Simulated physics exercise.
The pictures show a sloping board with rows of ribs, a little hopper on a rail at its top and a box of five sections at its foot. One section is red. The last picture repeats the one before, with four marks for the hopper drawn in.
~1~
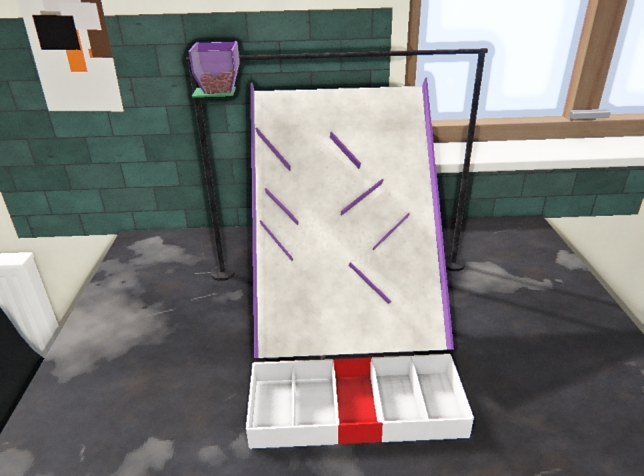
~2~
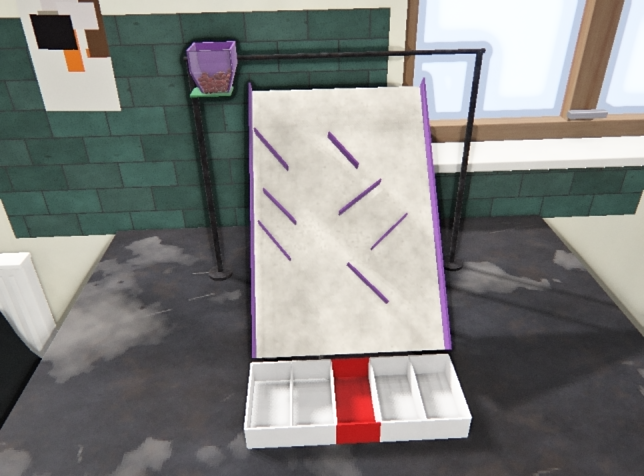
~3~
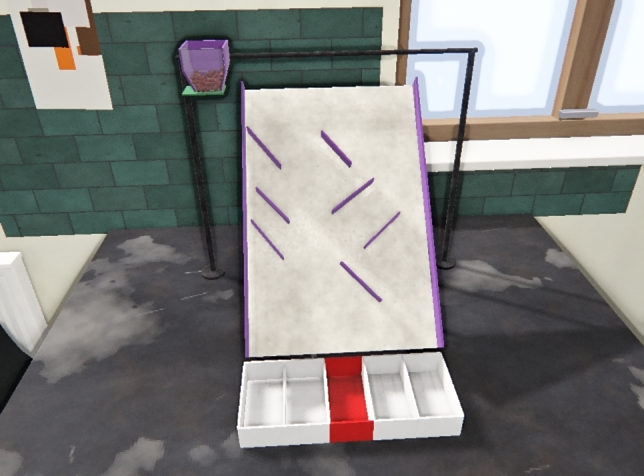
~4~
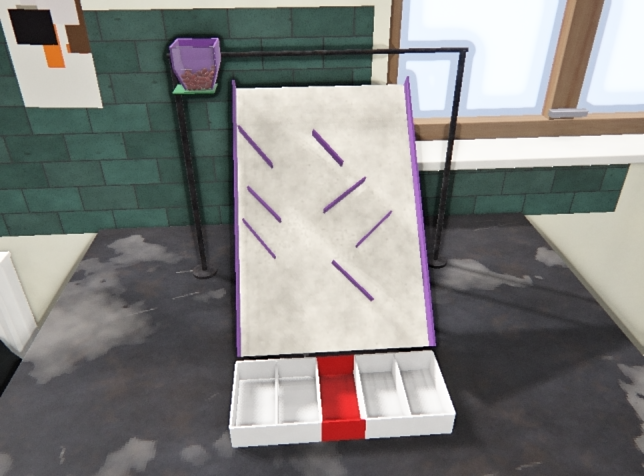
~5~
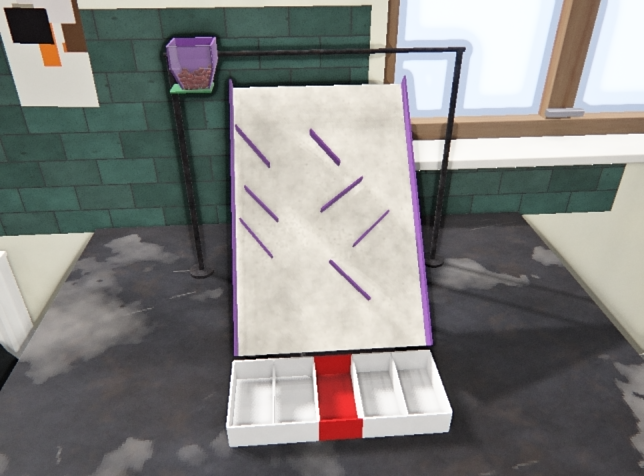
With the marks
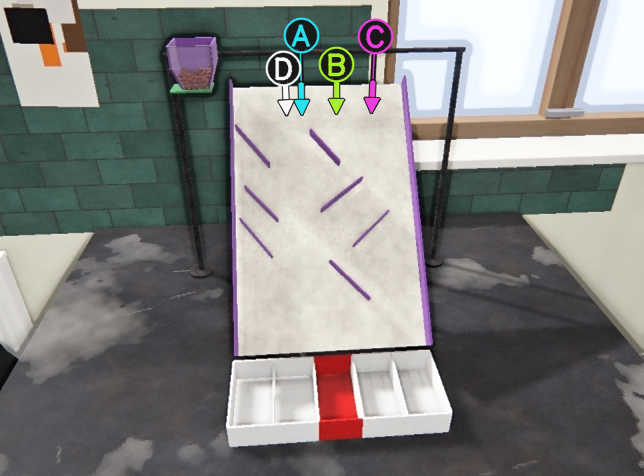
In this clip, a sloping board with purple ribs stands below a small purple hopper of beans, with a box of five sections, the middle one red, at its foot; the view shifts slightly while the objects stay still.
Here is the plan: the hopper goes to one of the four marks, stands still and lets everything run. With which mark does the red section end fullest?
Use mark D.
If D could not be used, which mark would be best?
That is mark A.
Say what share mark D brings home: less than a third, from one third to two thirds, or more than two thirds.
Mark D gives from one third to two thirds.
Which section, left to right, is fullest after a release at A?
The second from the left.
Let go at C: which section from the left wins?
It is the fifth one.
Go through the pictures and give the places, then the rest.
The first picture shows hopper (217, 82), kidney beans, door shut.
The second picture shows ribs (254, 128) to (287, 166), (329, 131) to (359, 164), (263, 188) to (296, 221).
The third picture shows ribs (333, 210) to (374, 178), (251, 219) to (283, 257), (366, 246) to (400, 212).
The fourth picture shows ribs (333, 260) to (374, 300).
The fifth picture shows red section (341, 428), number 3 of 5 from the left.
On the marked copy, mark A meets the board at (301, 109); mark B meets the board at (336, 108); mark C meets the board at (371, 107); mark D meets the board at (286, 109).
If A is chosen, roughly a quarter in the red section, roughly two thirds in other sections, about a tenth outside the box.
If B is chosen, not one piece in the red section, almost all in other sections, about a tenth outside the box.
If C is chosen, not one piece in the red section, the larger part in other sections, about a tenth outside the box.
If D is chosen, roughly half in the red section, roughly a third in other sections, about a tenth outside the box.
